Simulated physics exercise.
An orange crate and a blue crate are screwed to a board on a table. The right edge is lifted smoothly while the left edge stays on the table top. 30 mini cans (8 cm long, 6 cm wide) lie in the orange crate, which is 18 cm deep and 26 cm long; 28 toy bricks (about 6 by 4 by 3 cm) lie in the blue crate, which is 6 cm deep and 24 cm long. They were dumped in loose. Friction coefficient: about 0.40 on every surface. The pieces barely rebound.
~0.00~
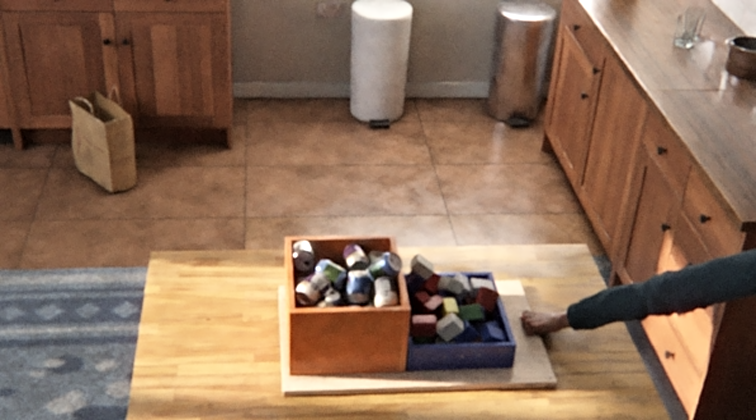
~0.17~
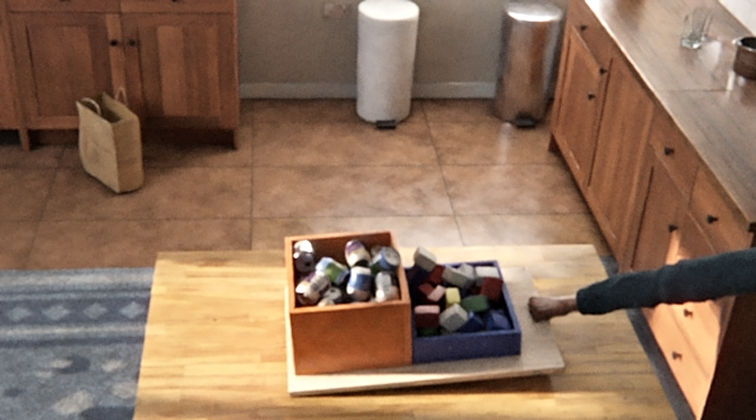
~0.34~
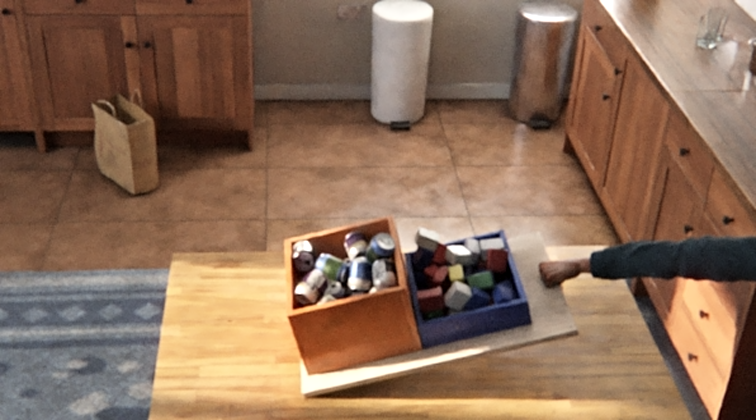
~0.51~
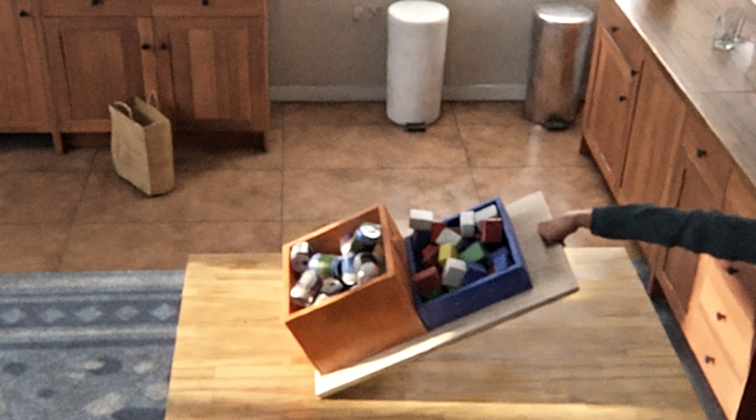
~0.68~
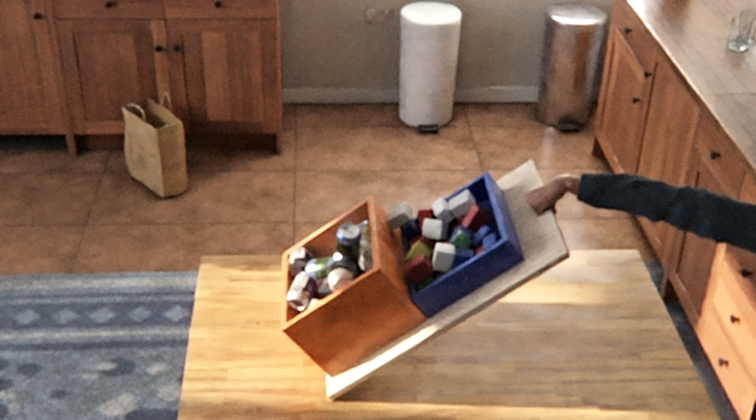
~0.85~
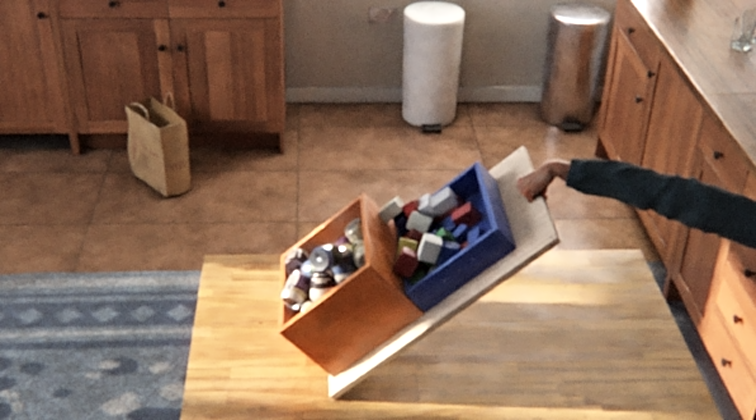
A hand raising the right end of a board on a table, steadily tilting its orange crate of cans and blue crate of blocks leftward.
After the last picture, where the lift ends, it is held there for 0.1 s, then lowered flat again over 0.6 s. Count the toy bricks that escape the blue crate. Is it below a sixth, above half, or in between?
Less than a sixth of the toy bricks leave the blue crate.
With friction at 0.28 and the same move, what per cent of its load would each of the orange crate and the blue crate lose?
In that case orange crate 0, blue crate 0 per cent.
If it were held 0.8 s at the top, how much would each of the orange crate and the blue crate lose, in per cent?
In that case orange crate 0, blue crate 0 per cent.
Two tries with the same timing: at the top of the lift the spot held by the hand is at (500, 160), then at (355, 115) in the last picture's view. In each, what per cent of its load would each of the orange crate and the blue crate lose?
Orange crate 10 then 40, blue crate 10 then 70 per cent.
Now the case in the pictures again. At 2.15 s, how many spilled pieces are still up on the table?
Some 1 pieces.
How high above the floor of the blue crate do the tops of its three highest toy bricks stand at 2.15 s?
About 11 cm.
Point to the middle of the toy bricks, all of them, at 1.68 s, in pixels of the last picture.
Around (483, 321).
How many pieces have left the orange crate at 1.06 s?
Out by then, roughly: Orange crate 0.
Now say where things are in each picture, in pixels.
In the first picture (each is followed by its nearest rim corner in this view; the camera pans a little), blue crate, (414, 346); orange crate, (295, 311); 0° from level; none out.
The second picture shows blue crate, (418, 339); orange crate, (294, 311); 4° from level.
The third picture shows blue crate, (423, 323); orange crate, (292, 313); 15° from level.
The fourth picture shows blue crate, (422, 306); orange crate, (288, 318); 27° from level.
The fifth picture shows blue crate, (416, 295); orange crate, (285, 325); 38° from level.
The sixth picture shows blue crate, (410, 289); orange crate, (283, 328); 42° from level; none out.
After 1.06 s, tilt 38°; orange crate 30 in, 0 out and blue crate 28 in, 0 out.
After 1.32 s, tilt 14°; orange crate 30 in, 0 out and blue crate 28 in, 0 out.
After 1.68 s, tilt 0°; orange crate 30 in, 0 out and blue crate 27 in, 1 out.
Outcome (at 2.15 s), orange crate 30 in, 0 out and blue crate 27 in, 1 out. Asked share, 1 of 28, 4 per cent.
